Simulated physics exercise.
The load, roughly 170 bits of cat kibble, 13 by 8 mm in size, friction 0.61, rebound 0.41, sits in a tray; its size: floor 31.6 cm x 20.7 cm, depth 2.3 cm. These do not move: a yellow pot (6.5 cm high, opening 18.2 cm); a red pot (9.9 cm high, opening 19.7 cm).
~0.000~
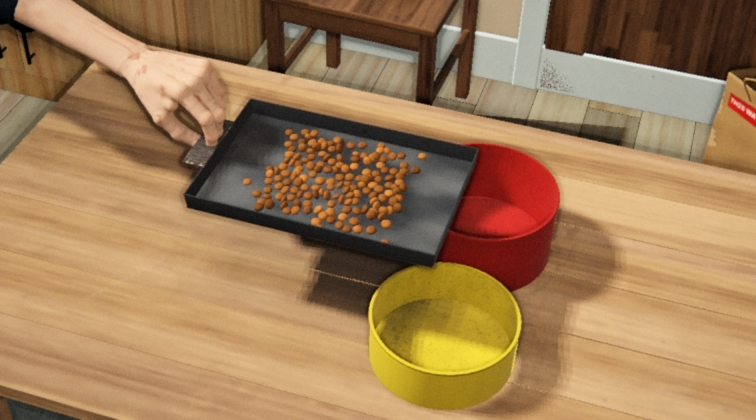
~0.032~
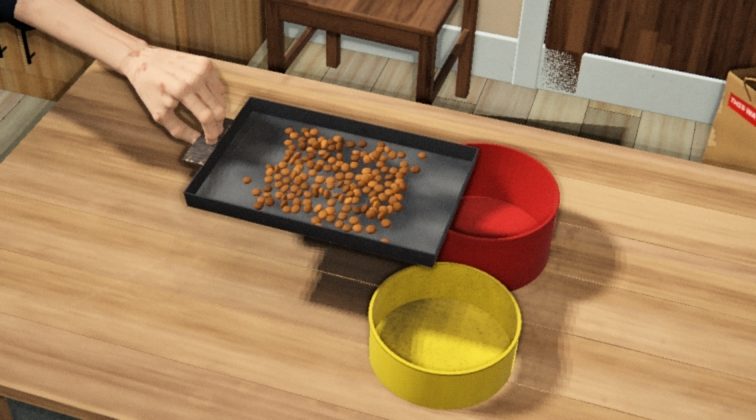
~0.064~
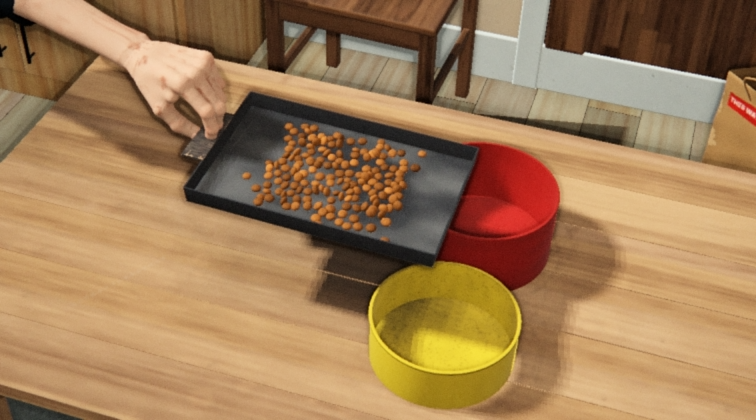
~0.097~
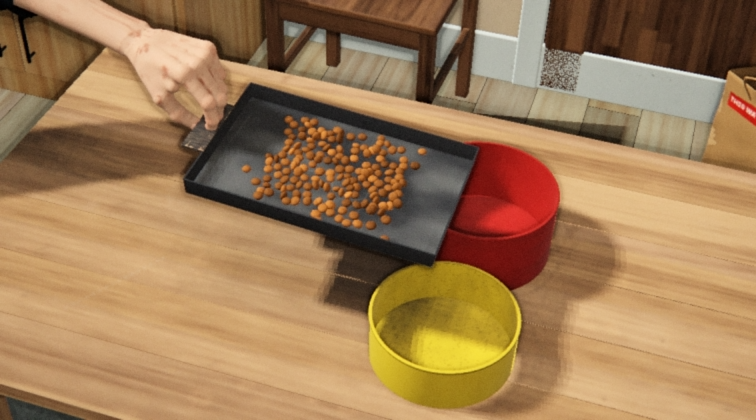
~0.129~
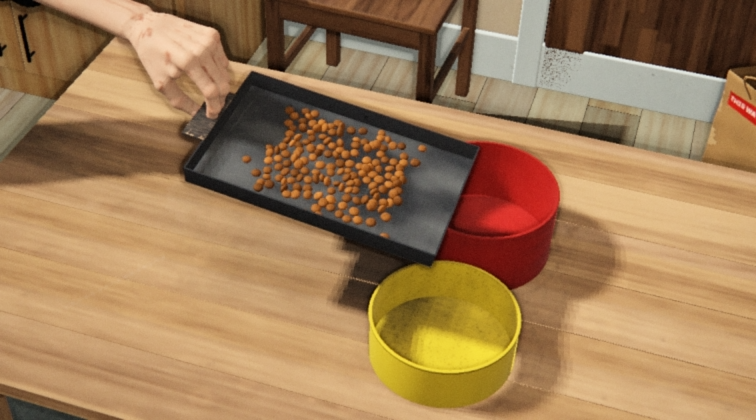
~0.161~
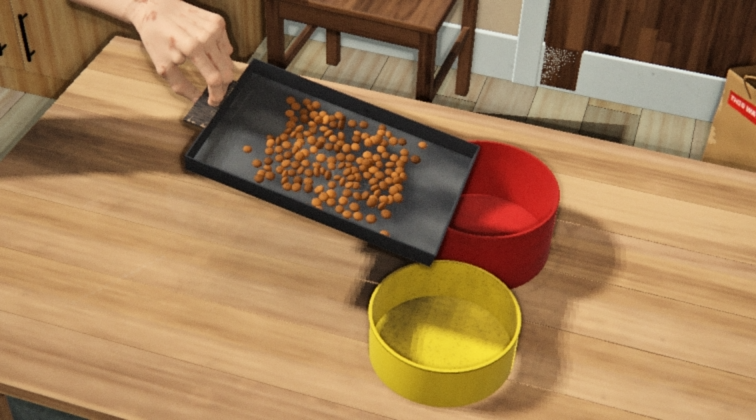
A hand gripping the left end of a dark tray of small brown pieces slowly raised that end, tilting the tray down to the right, while a red pot and a yellow pot stayed still.
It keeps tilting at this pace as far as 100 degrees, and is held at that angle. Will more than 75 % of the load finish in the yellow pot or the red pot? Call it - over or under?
I call it under.
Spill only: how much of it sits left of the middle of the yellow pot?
I'd guess close to 10 in a hundred.
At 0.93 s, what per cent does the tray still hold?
Around 30 per cent of the load still sits with the tray.
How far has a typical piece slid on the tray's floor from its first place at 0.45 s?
My guess would be some 2 cm.
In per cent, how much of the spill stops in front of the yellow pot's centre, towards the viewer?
Share of spill: Approx. 10 %.
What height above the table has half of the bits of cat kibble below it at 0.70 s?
Median height: Approx. 16 cm.
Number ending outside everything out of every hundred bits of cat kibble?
20%, roughly.
Then, at 0.45 s, tilt 45 degrees; tray 100 %; middle of all pieces on or above the table near (373, 130).
Then, at 0.70 s, tilt 73 degrees; tray 80 %, in the air 20 %; middle of all pieces on or above the table near (450, 205).
After 0.93 s, tilt 98 degrees; tray 30 %, outside 15 %, red pot 15 %, yellow pot 30 %, in the air 10 %; middle of all pieces on or above the table near (479, 269).
After 1.14 s, tilt 100 degrees; tray 20 %, outside 20 %, red pot 20 %, yellow pot 40 %; middle of all pieces on or above the table near (485, 290).
In the end, at 2.1 s, tray 15 %, outside 20 %, red pot 20 %, yellow pot 50 %.
